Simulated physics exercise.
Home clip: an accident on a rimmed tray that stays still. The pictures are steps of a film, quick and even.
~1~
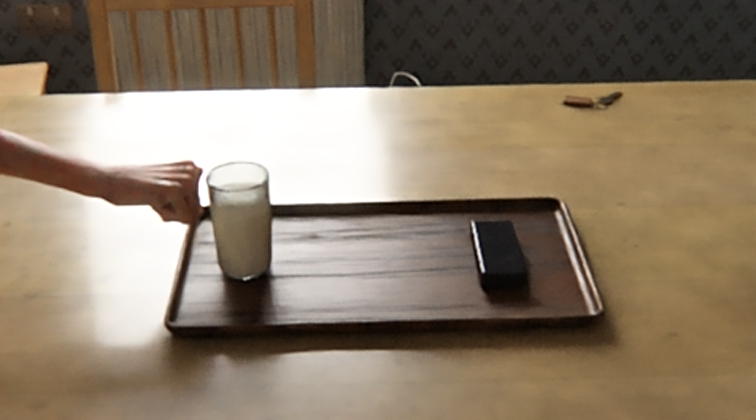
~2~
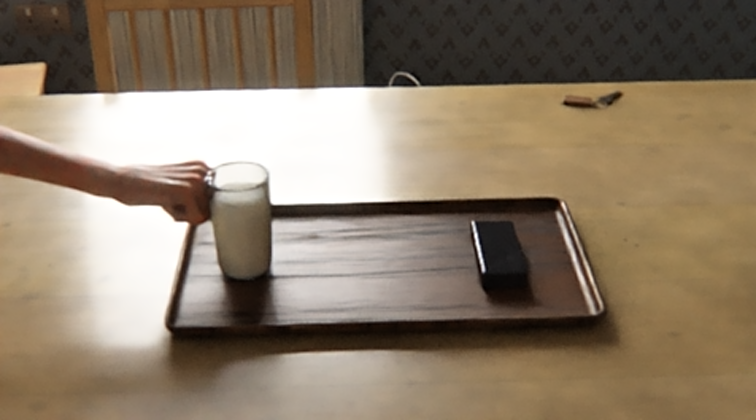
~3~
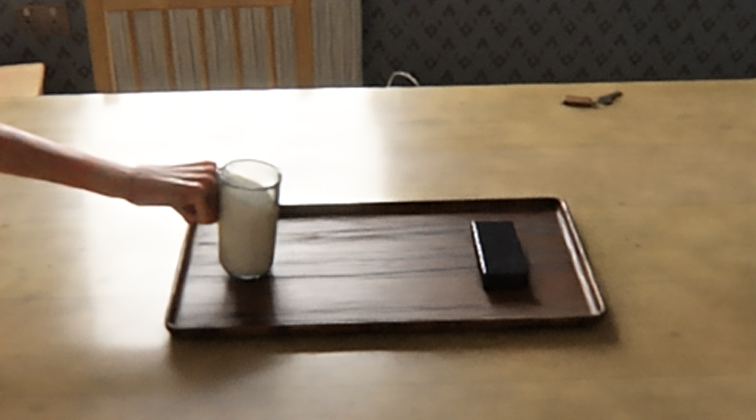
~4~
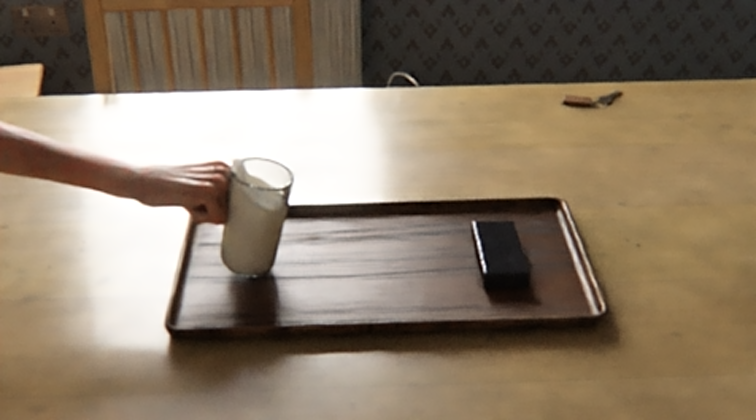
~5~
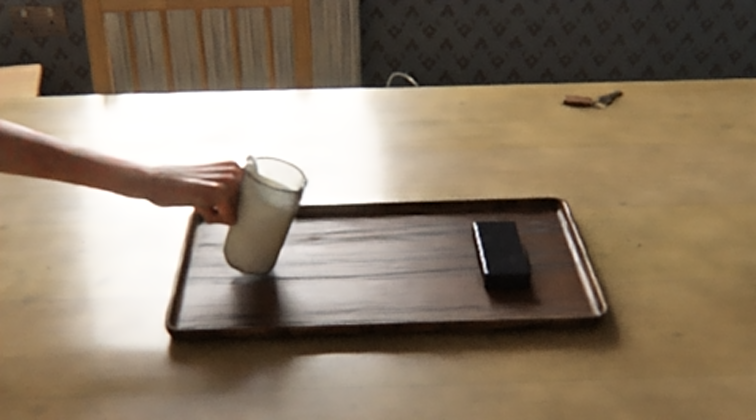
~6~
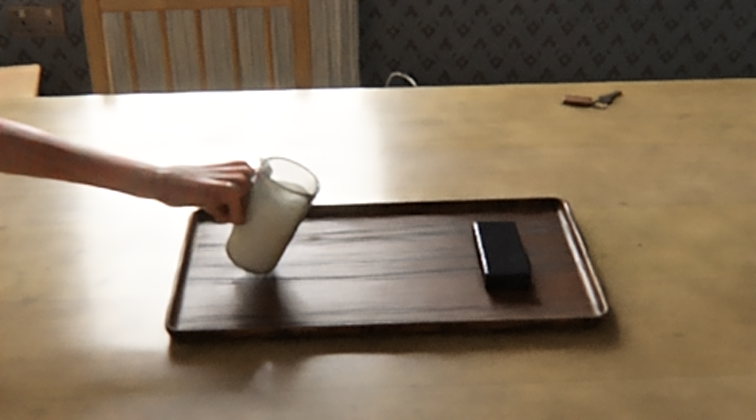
On a wooden table, a hand tilts a glass of milky liquid rightward on a tray.
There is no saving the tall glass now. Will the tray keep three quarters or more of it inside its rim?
Yes, judging by that, under a quarter winds up outside the tray.
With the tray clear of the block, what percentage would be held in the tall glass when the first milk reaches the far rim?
Roughly 45 per cent.
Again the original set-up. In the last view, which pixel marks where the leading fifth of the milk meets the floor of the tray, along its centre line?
I'd mark it somewhere close to pixel (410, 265).
A moment on, the tall glass is falling and 96 per cent is in the glass, 0 on the tray and 4 above or beyond its rim.
Next, the tall glass lies on its side and 59 per cent is in the glass, 24 on the tray and 17 above or beyond its rim.
Then the tall glass lies on its side and 32 per cent is in the glass, 41 on the tray and 27 above or beyond its rim.
Later the tall glass lies on its side and 18 per cent is in the glass, 69 on the tray and 13 above or beyond its rim.
At rest 87 per cent is held by tray and glass, 13 is off the tray.
